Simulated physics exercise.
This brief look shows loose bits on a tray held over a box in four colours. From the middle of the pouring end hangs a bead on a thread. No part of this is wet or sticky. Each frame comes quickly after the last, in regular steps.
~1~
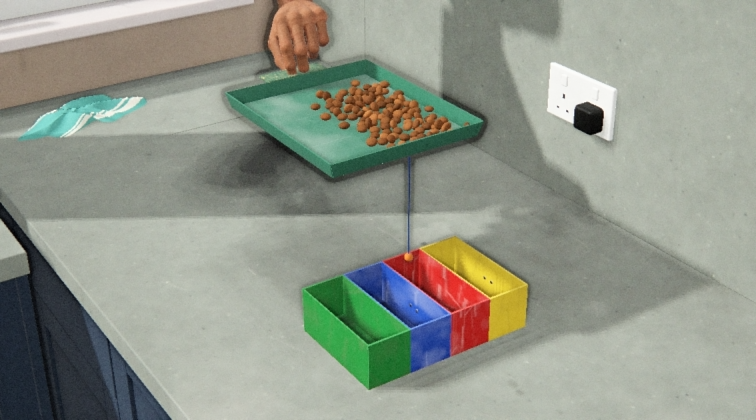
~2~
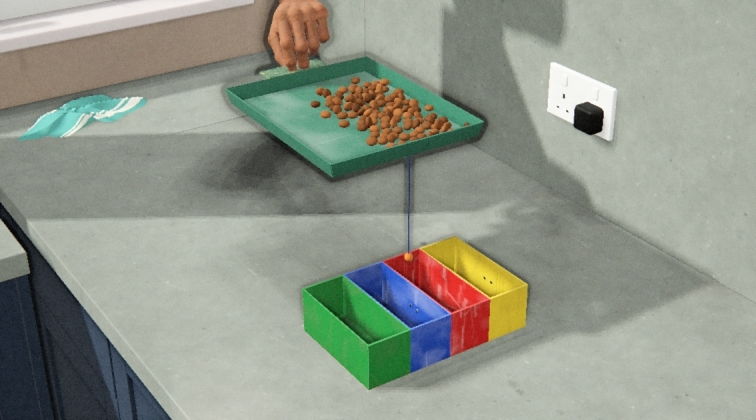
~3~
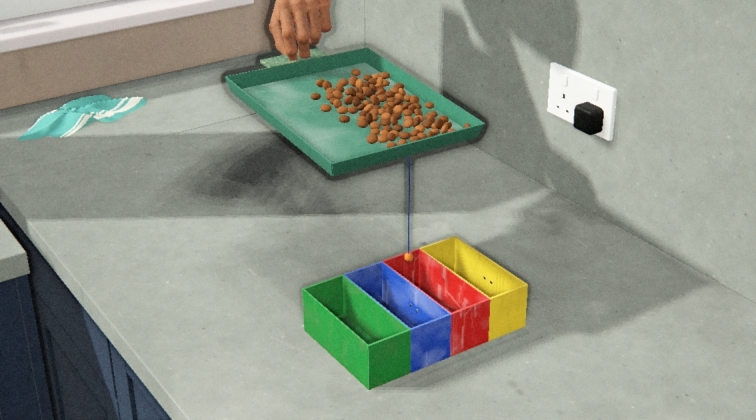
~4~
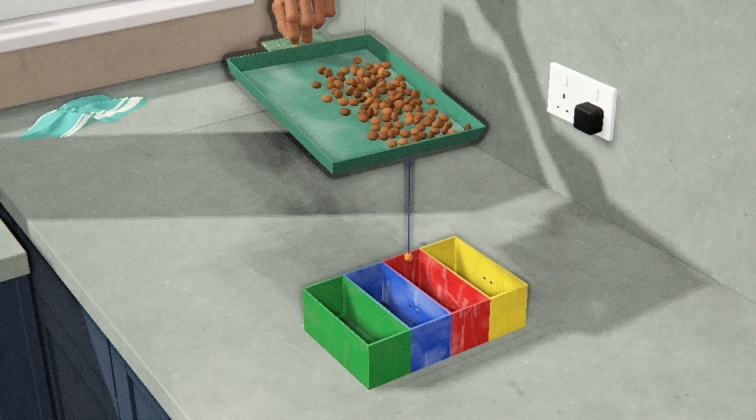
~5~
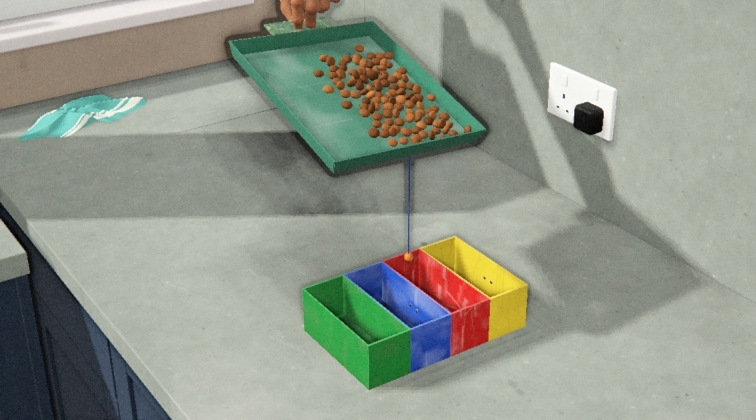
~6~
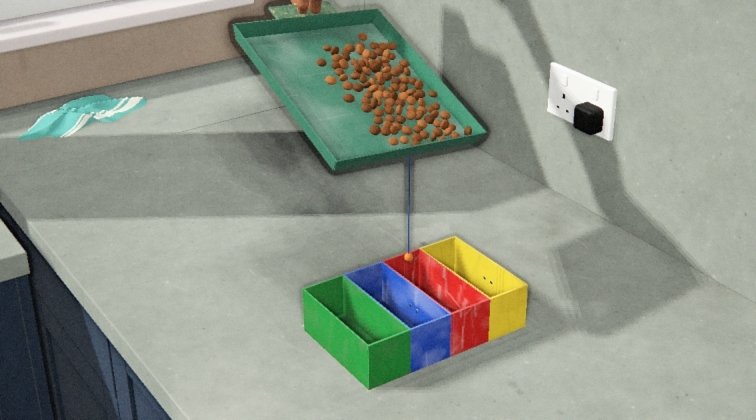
A hand held a green tray of brown kibble above a box with green, blue, red and yellow sections, then gradually raised the back end, tilting the tray toward its lower right corner.
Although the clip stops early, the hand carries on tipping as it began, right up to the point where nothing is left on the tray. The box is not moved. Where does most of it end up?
Most ends up in the yellow cell.
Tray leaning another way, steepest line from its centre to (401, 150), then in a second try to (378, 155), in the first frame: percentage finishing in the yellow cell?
About 40 and 10 percent.
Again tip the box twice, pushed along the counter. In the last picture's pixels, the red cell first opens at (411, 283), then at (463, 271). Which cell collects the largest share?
With the first placing it's the yellow one, with the second it's yellow.
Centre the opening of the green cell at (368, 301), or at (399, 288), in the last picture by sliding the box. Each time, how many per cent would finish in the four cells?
The first yields 80 per cent and the second 100 per cent.
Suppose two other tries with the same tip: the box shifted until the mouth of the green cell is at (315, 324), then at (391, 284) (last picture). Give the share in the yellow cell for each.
Roughly 10% first, roughly 30% second.
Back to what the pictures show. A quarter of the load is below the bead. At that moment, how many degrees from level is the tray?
Roughly 85 degrees from level.
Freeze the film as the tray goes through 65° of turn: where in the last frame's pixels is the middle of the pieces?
I'd put the middle close to (445, 128).
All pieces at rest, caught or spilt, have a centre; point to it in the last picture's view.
Around (488, 302).
Just after the last frame, tray tipped steeply; almost all on the tray; just a few falling or outside the box.
A moment on, tray tipped past a quarter turn; roughly a quarter on the tray; roughly a quarter in the yellow cell; about a tenth in the red cell; roughly half falling or outside the box.
Further on, tray tipped past a quarter turn; roughly a third in the yellow cell; about a tenth in the red cell; just a few in the blue cell; roughly half falling or outside the box.
When it is over, tray tipped past a quarter turn; roughly a third in the yellow cell; about a tenth in the red cell; just a few in the blue cell; not one in the green cell; roughly half outside the box.
